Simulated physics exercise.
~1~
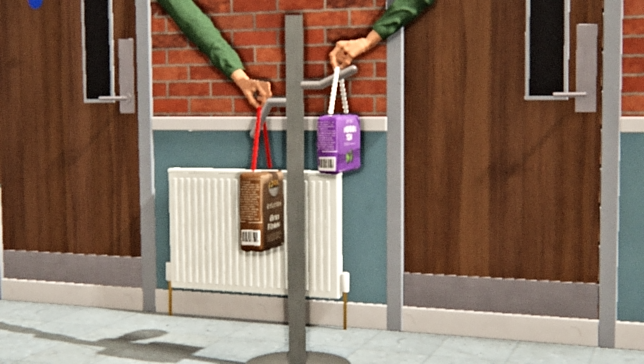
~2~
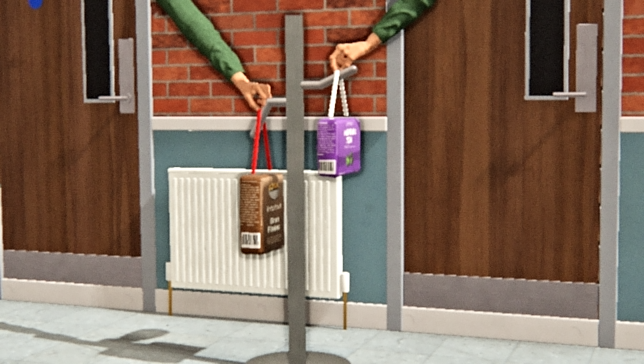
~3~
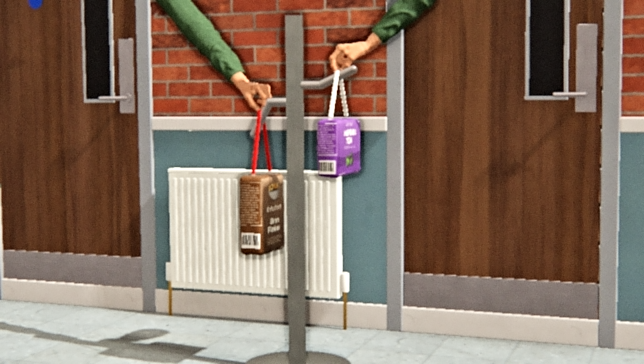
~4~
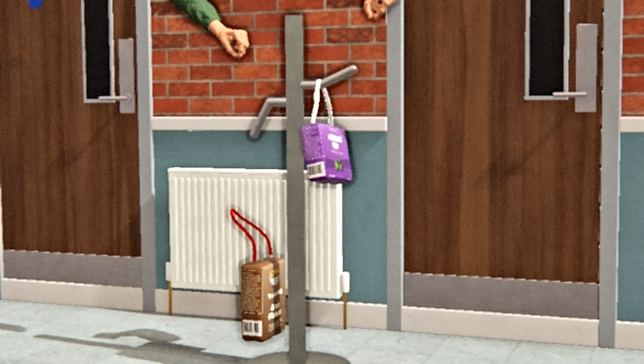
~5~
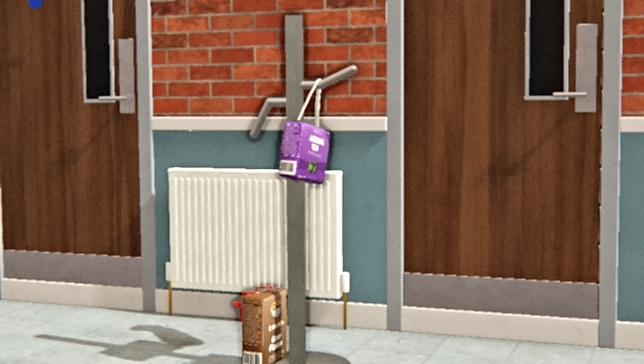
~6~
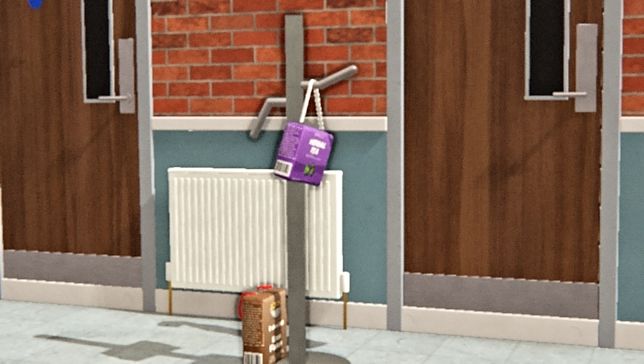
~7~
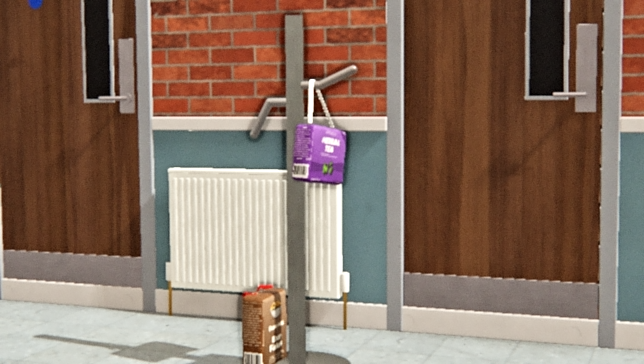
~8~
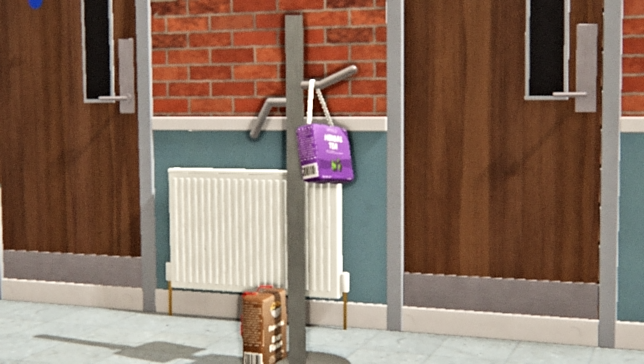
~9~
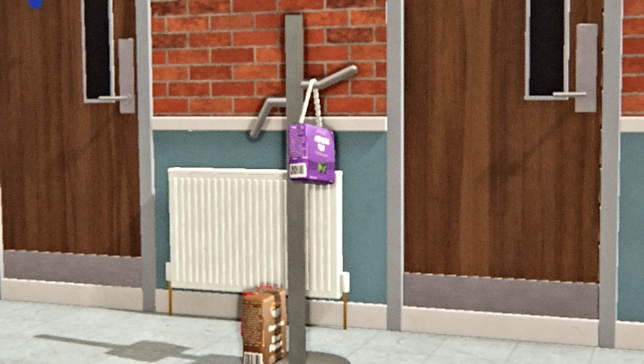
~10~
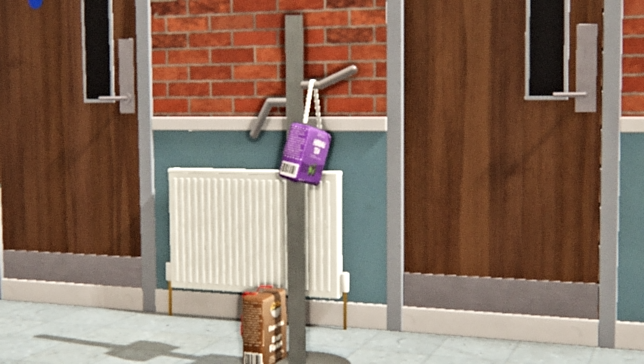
The clip opens on a grey post with two pegs in front of a radiator and a brick wall, flanked by wooden doors. Two green-sleeved arms reach in from above, holding a brown sack by red loops at the left peg and a purple bag by pale loops at the right peg. The hands let go and draw back out of view. The brown sack slips off its peg and drops upright to the floor, while the purple bag slides inward, leaning. It swings gently left and right, and ends still hanging above the grounded sack.
